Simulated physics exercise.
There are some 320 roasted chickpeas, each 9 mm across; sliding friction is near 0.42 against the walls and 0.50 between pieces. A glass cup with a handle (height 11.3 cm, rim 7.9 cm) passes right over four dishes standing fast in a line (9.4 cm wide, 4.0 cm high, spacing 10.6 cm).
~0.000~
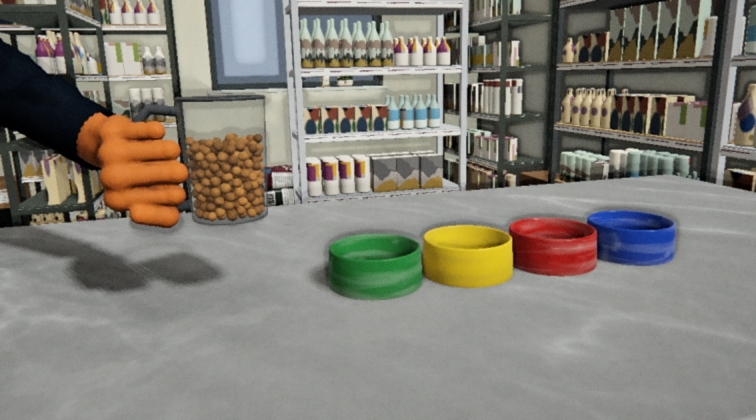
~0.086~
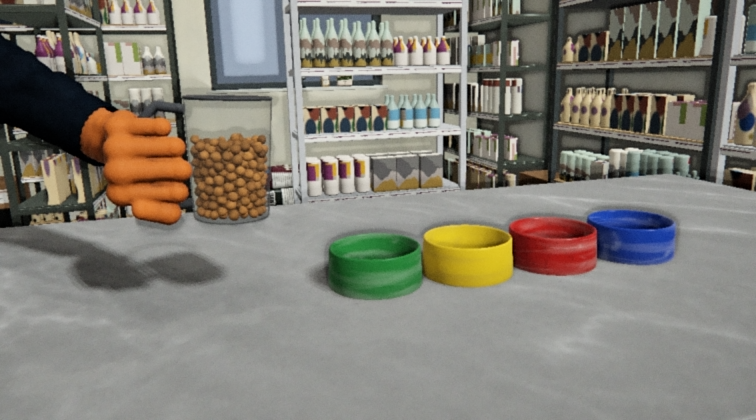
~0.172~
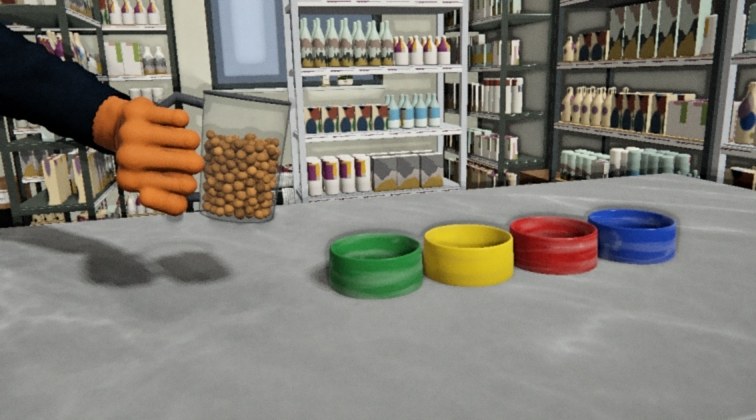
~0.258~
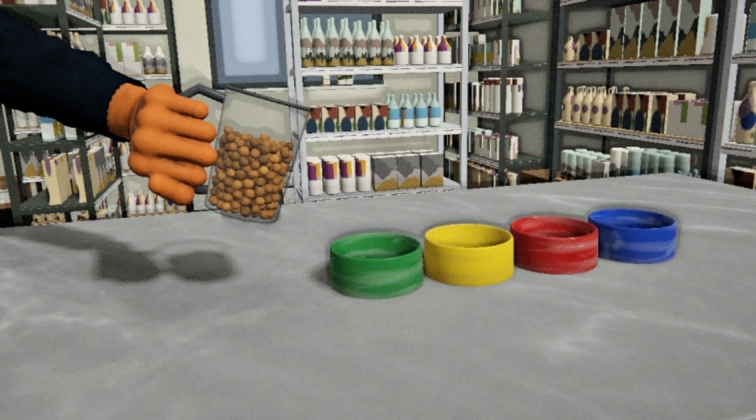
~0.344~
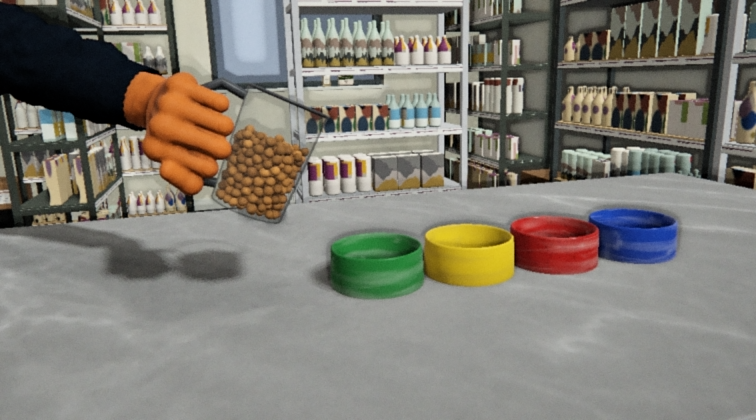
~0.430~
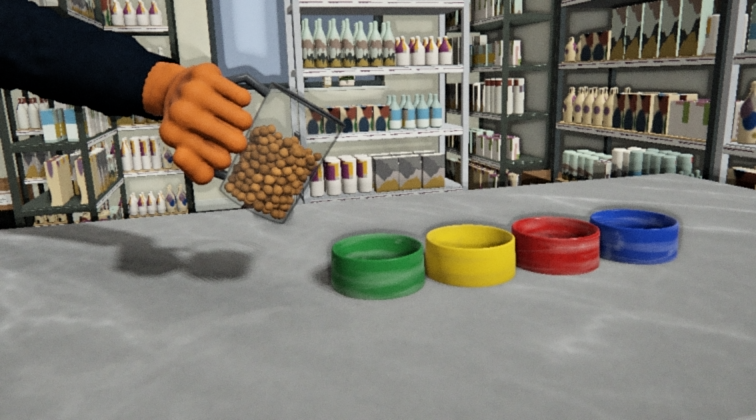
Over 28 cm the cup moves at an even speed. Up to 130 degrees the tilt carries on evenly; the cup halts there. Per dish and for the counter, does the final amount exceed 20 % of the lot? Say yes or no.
Red: No, blue: No, green: No, yellow: Yes, counter: No.
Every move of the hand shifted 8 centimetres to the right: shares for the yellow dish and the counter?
The yellow dish would get 0 and the counter 10.
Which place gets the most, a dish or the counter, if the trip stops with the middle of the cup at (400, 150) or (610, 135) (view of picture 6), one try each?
First try: Yellow; second try: Yellow.
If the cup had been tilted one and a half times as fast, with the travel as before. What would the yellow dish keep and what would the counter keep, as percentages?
Yellow 50, counter 30.
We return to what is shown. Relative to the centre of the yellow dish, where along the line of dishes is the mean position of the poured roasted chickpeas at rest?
2 cm or so, rightwards.
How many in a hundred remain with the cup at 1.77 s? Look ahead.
Around 0 percent.
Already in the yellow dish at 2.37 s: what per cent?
85 % so far.
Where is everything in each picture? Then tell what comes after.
The first frame shows cup at (226, 158), tilt 0 degrees, lip at (264, 97), moved 0.0 cm; middle of the pieces at (226, 180); green dish at (375, 247); yellow dish at (467, 237); red dish at (552, 229); blue dish at (630, 221).
The second frame shows cup at (230, 158), tilt 3 degrees, lip at (271, 98), moved 0.4 cm; middle of the pieces at (229, 180).
The third frame shows cup at (242, 157), tilt 10 degrees, lip at (290, 104), moved 1.5 cm; middle of the pieces at (238, 178).
The fourth frame shows cup at (255, 156), tilt 18 degrees, lip at (309, 110), moved 2.7 cm; middle of the pieces at (248, 177).
The fifth frame shows cup at (268, 155), tilt 25 degrees, lip at (326, 117), moved 3.8 cm; middle of the pieces at (258, 175).
The sixth frame shows cup at (281, 155), tilt 33 degrees, lip at (343, 125), moved 5.0 cm; middle of the pieces at (268, 173); green dish at (377, 247); yellow dish at (470, 237); red dish at (555, 228); blue dish at (633, 220). Its pace works out near 90 degrees a second; the hand travels 14 cm a second.
After 1.23 s, tilt 104 degrees; cup holds 100 %.
Then, at 1.77 s, tilt 130 degrees; cup holds 0 %, yellow 90 %.
After 2.37 s, tilt 130 degrees; cup holds 0 %, yellow 85 %.
In the end, at 2.7 s, red 5 %, blue 0 %, green 0 %, yellow 85 %, counter 15 %.
